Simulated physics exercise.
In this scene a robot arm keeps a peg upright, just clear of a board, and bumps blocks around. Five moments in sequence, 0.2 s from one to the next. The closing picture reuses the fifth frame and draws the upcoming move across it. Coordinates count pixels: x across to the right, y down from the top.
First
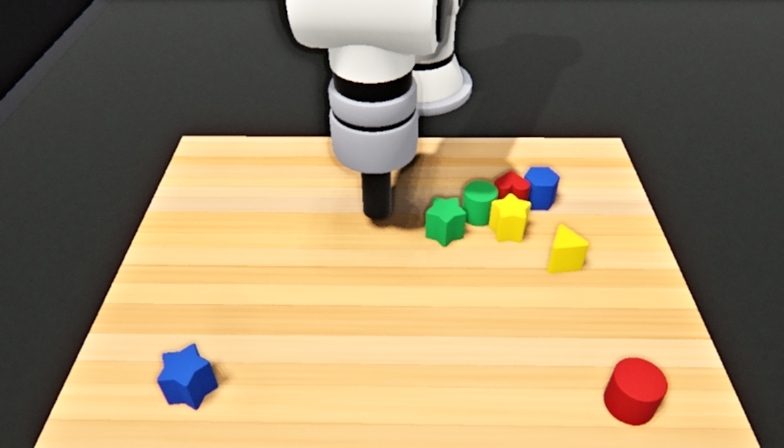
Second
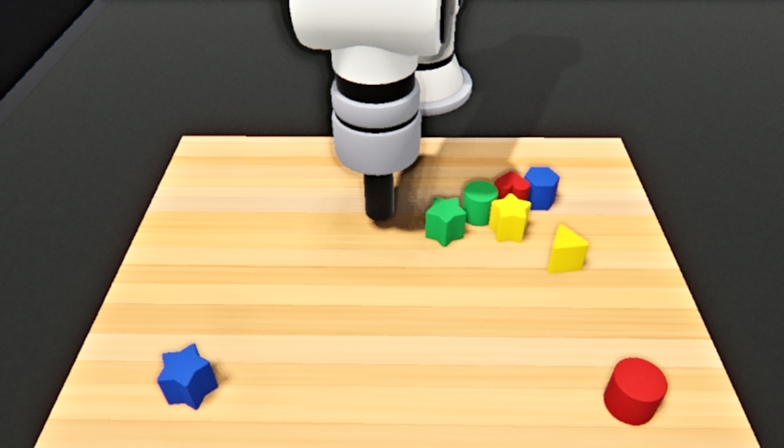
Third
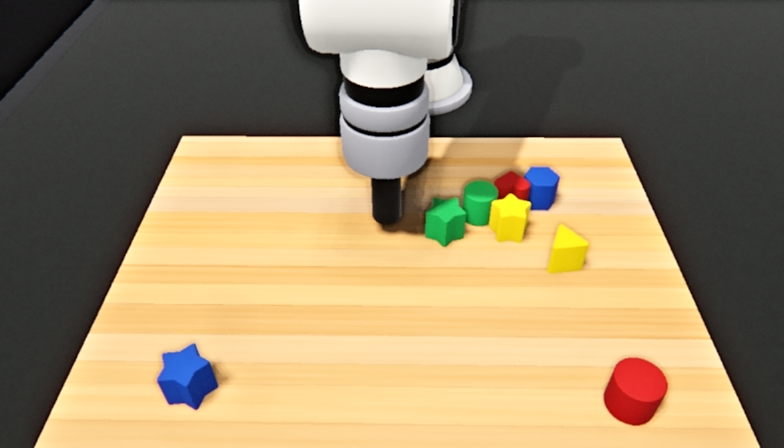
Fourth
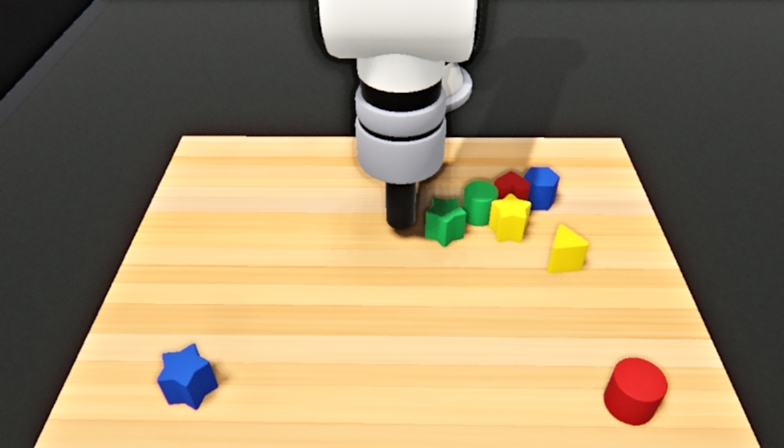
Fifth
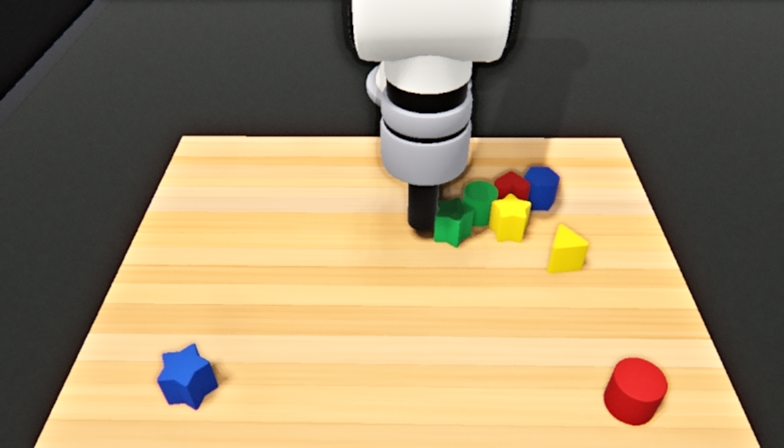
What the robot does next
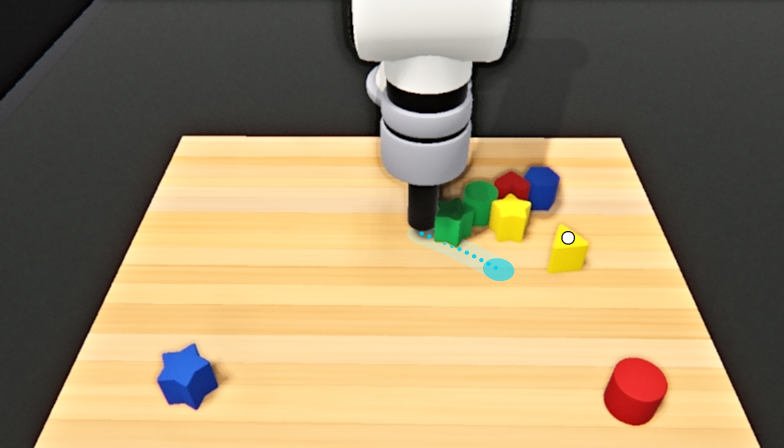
A white and grey robot arm with a black peg reaches over a pale wooden board on a dark surface, seen from above at a fixed angle. Green, yellow, red and blue blocks cluster at the upper right beside a yellow triangle, with a blue star lower left and a red cylinder lower right. The peg slides right and nudges the green star slightly rightward, while the other blocks stay still.
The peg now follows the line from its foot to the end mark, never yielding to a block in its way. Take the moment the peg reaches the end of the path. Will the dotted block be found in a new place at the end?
No.
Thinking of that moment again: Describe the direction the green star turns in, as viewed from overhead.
From overhead, the rotation is counterclockwise.
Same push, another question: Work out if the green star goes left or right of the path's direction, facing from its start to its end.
It shifts to the left.
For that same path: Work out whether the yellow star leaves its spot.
By the time the path is finished, it has moved at least a centimetre.
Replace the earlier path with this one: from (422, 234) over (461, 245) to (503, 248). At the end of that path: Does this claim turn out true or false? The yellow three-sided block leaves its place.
The statement is incorrect.
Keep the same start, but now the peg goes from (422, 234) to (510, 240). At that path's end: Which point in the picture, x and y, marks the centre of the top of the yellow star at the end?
My estimate: (569, 202).
The line goes from (422, 234) via (447, 244) and (473, 256), ending at (499, 269); the dot is on the yellow three-sided block.
What follows on the original path. Halfway along, peg at (462, 238); green star at (486, 211), turned 45° anticlockwise; green disc at (485, 189); yellow star at (516, 205).
At the end, peg at (501, 257); green star at (492, 214), turned 70° anticlockwise; green disc at (485, 189); yellow star at (520, 202); yellow three-sided block unmoved.
